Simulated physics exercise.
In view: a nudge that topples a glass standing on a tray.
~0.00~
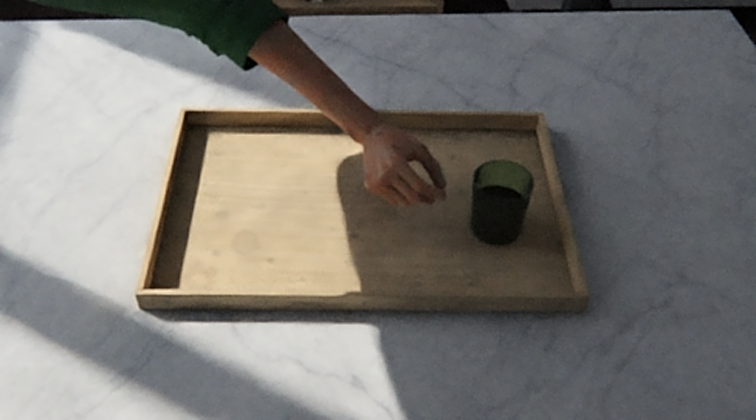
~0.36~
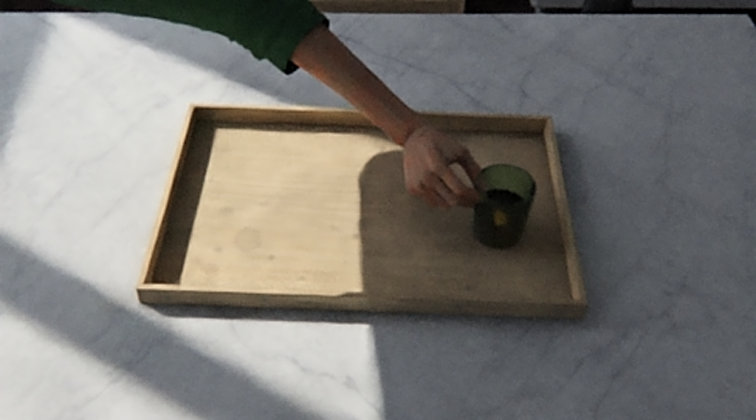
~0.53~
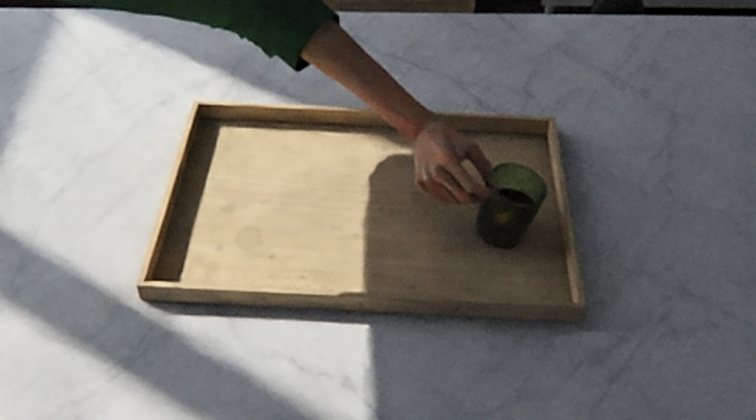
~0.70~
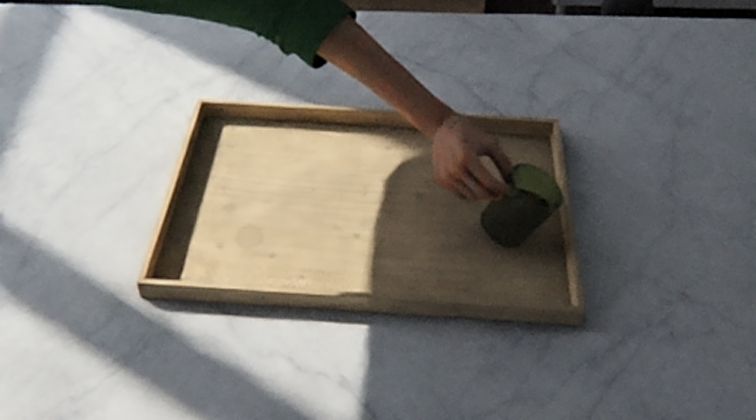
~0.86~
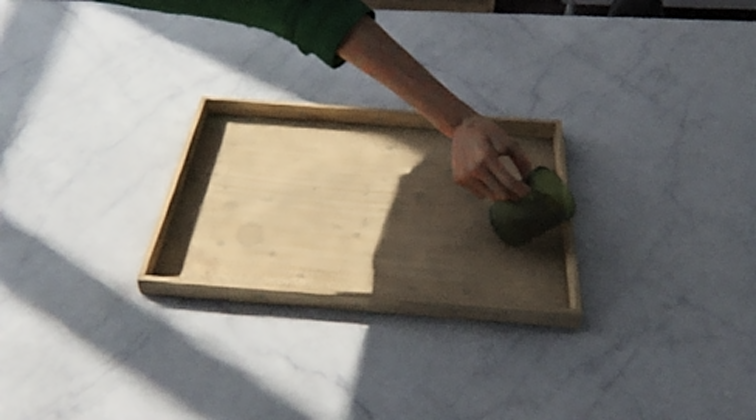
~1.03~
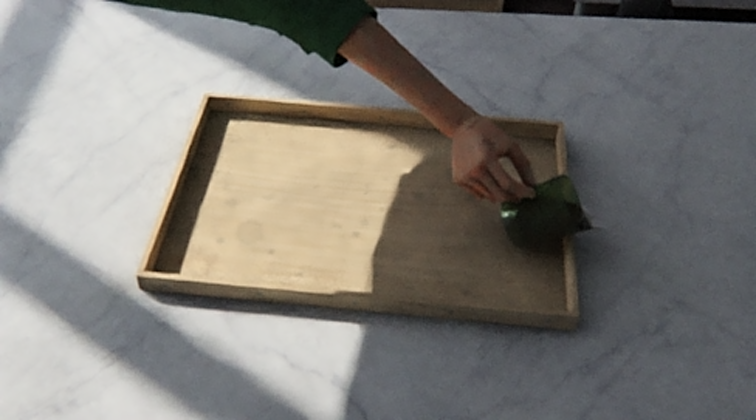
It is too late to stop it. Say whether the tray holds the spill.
The spill gets out on to the top.
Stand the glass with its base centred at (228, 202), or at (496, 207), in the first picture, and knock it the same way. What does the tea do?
In the first try it keeps within the tray; in the second it wets the top as well.
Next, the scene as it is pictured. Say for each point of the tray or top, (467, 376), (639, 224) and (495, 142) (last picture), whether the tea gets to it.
First untouched, second wet, third clear of it.
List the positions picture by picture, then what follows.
In the first picture, it stands upright; glass (500, 202) about half full; tray (374, 291).
In the second picture, the hand pushes it; glass about half full, surface at (502, 207).
In the third picture, the hand pushes it; glass (509, 206) about half full.
In the fourth picture, the hand pushes it; glass (520, 206) tipped 25°; tray (369, 292).
In the fifth picture, the hand pushes it; glass (532, 208) tipped 40°.
In the sixth picture, it is falling; glass (544, 212) tipped 55°.
After 1.6 s, the glass lies across the rim; the puddle covers about as much as a plate; it is on the top, beyond the rim.
After 2.3 s, the puddle covers about as much as a tray; it is on the top, beyond the rim.
After 3.6 s, the puddle covers about as much as a tray; it is on the top, beyond the rim.
